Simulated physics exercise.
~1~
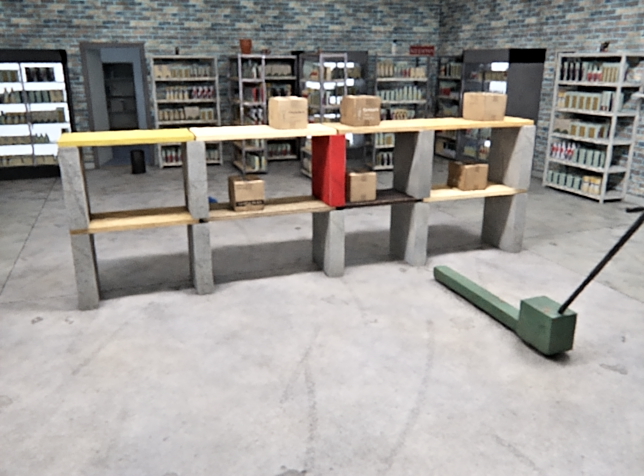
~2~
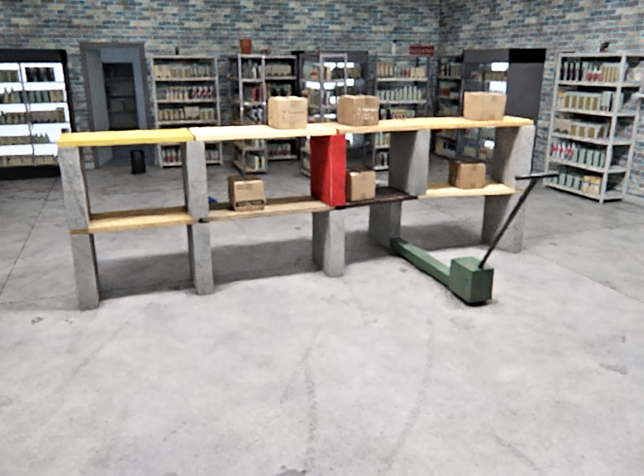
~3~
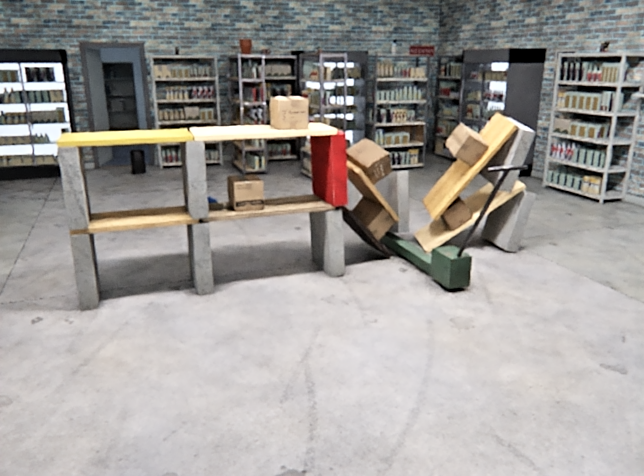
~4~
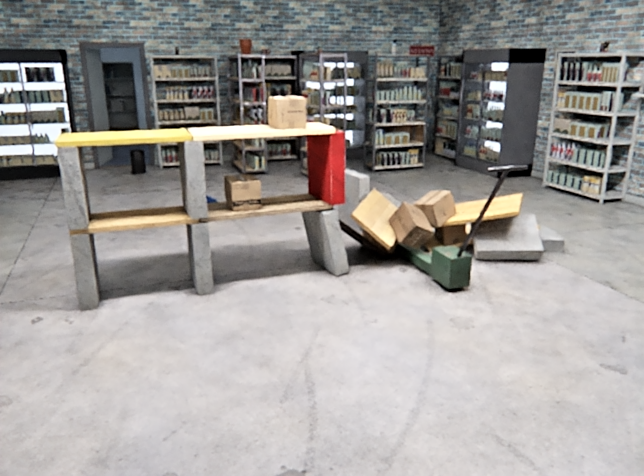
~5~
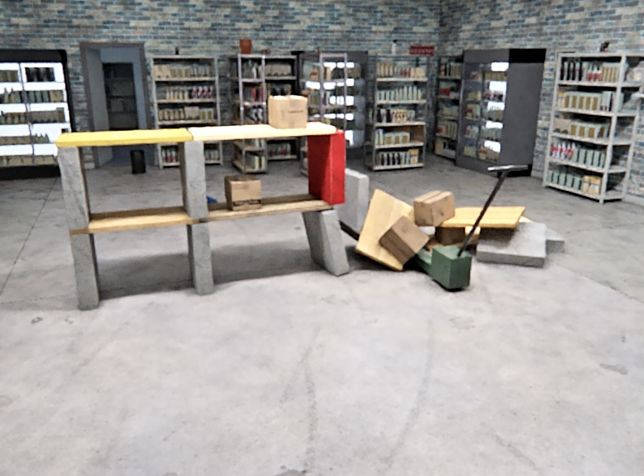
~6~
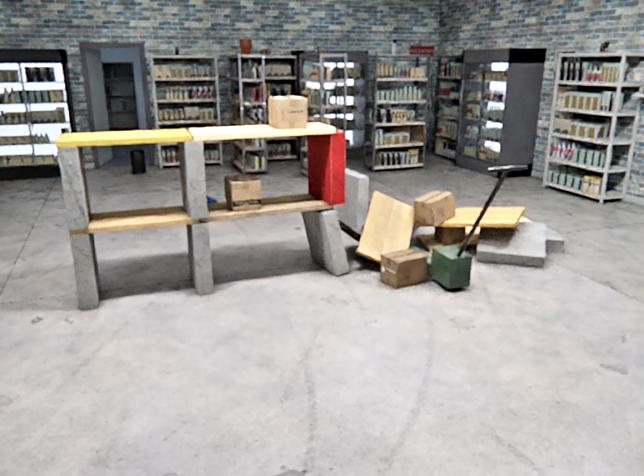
A green floor jack slid in from the right and pushed into the base of a makeshift board-and-block shelf, collapsing its right side into a heap of boards, blocks and boxes, while the left part, with its yellow board and red upright, stayed standing.
